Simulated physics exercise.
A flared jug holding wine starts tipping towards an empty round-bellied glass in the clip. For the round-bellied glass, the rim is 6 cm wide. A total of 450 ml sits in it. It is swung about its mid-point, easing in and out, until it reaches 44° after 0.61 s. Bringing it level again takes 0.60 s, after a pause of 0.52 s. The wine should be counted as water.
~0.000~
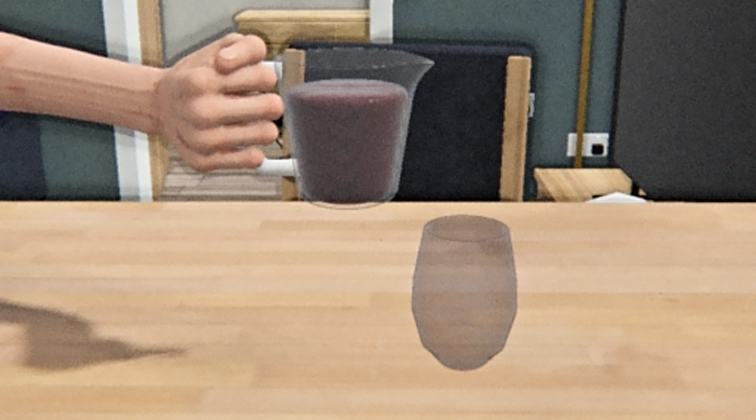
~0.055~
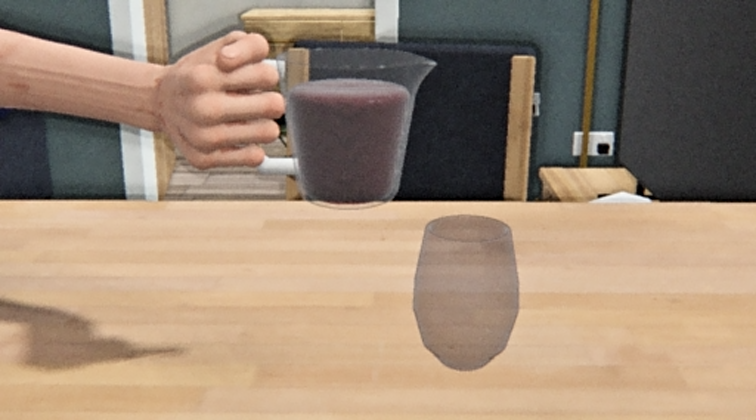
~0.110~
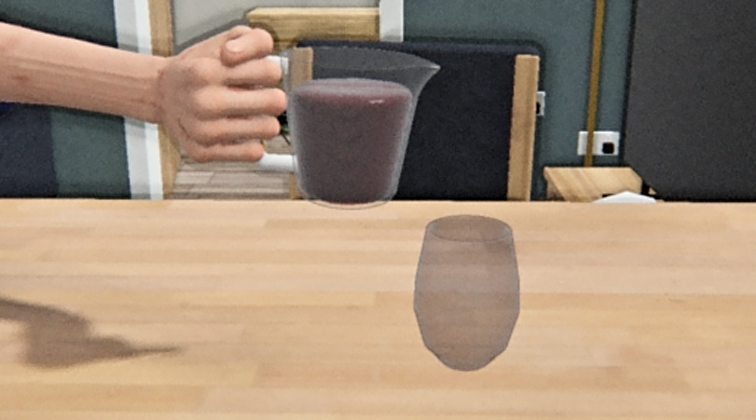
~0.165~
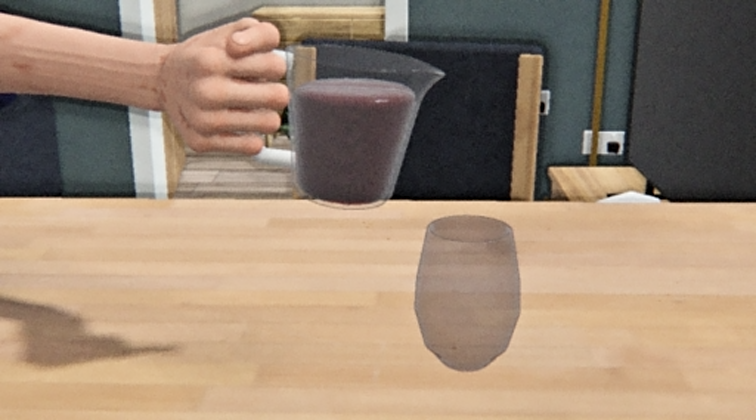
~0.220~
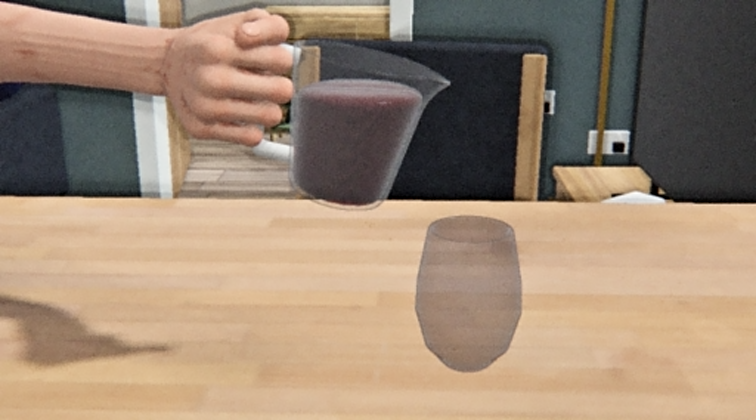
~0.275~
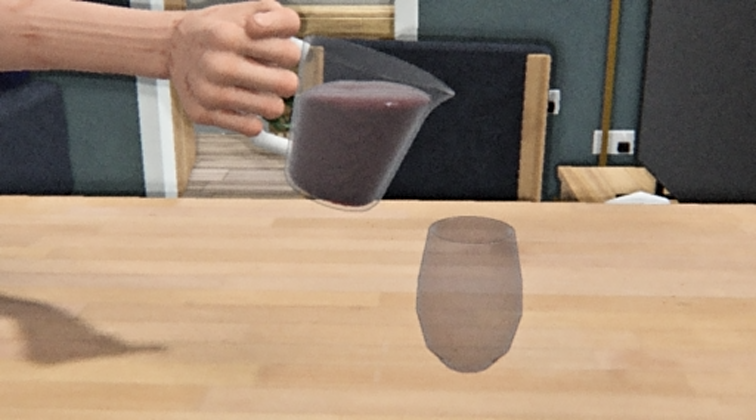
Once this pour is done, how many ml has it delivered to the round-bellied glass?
It has delivered about 100 millilitres.
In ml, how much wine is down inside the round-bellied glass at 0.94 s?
Roughly 60 ml.
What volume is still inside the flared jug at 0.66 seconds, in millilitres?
Roughly 390 ml is still in there.
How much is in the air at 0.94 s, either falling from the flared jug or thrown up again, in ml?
25 ml, more or less.
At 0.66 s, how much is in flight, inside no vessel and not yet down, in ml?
About 40 ml.
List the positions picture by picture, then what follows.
In the first frame, tilt 0°; pouring edge (433, 61); surface from (301, 89) to (394, 88); the round-bellied glass's rim runs from (426, 231) to (506, 231).
In the second frame, tilt 1°; pouring edge (436, 62); surface from (303, 88) to (395, 88).
In the third frame, tilt 3°; pouring edge (439, 66); surface from (306, 87) to (397, 89).
In the fourth frame, tilt 7°; pouring edge (444, 72); surface from (308, 87) to (401, 89).
In the fifth frame, tilt 13°; pouring edge (450, 81); surface from (311, 89) to (407, 91).
In the sixth frame, tilt 19°; pouring edge (455, 92); surface from (314, 91) to (421, 94).
By 0.66 s the tilt is 44° and the round-bellied glass has 20 ml, the flared jug 390 ml, and 0 ml is on the table top.
By 0.94 s the tilt is 44° and the round-bellied glass has 55 ml, the flared jug 345 ml, and 25 ml is on the table top.
By 1.23 s the tilt is 41° and the round-bellied glass has 90 ml, the flared jug 320 ml, and 30 ml is on the table top.
By 1.55 s the tilt is 9° and the round-bellied glass has 100 ml, the flared jug 320 ml, and 30 ml is on the table top.
At rest the round-bellied glass has 100 ml, the flared jug 320 ml, and 30 ml is on the table top.
